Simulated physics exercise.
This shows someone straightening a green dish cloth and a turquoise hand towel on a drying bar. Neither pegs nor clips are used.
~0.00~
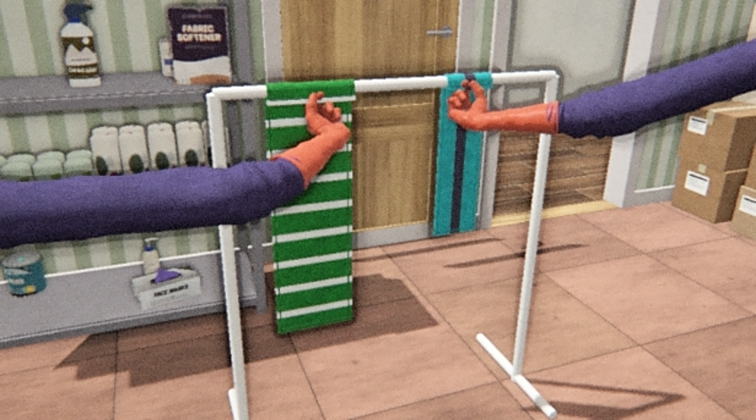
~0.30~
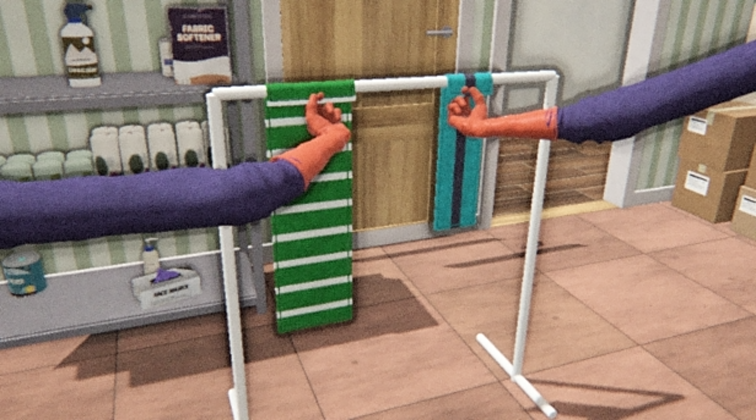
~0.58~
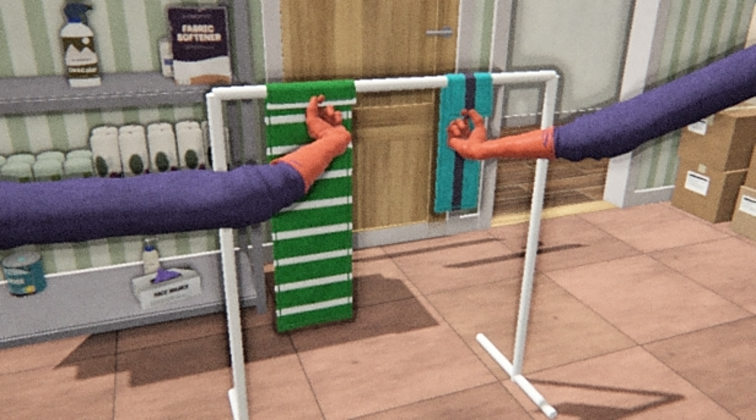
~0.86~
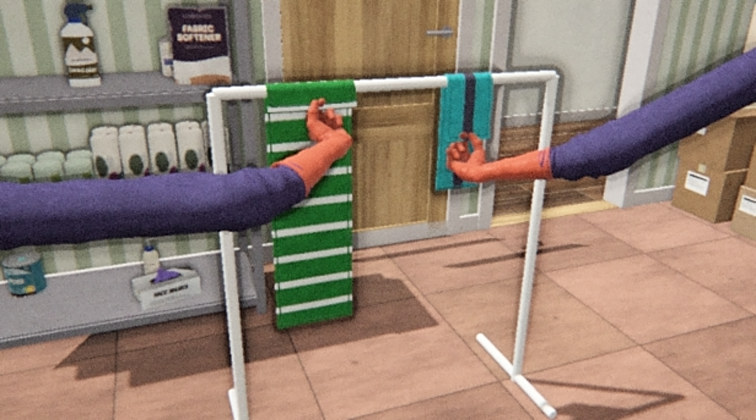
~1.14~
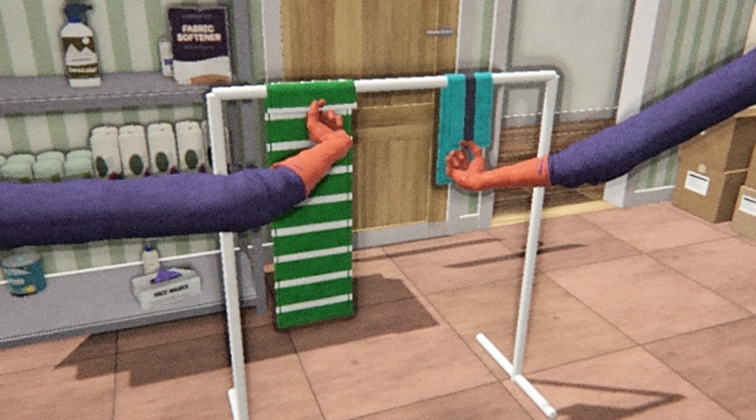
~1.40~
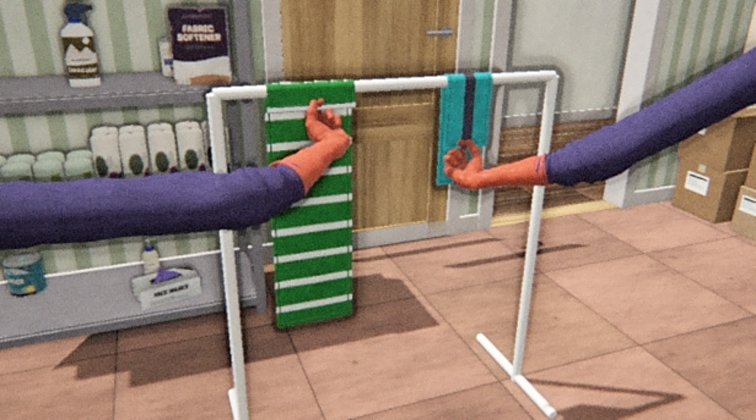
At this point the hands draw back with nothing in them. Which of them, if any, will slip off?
One by one: The green dish cloth most likely leaves its perch; the turquoise hand towel most likely keeps its perch.
By 1.78 s, dish cloth clear of the rail and dropping near (315, 326); hand towel unmoved.
By 2.08 s, dish cloth in a heap on the floor; hand towel unmoved.
When it is over, dish cloth in a heap on the floor; hand towel unmoved. The green dish cloth is pulled off by its long side and the turquoise hand towel stays on.
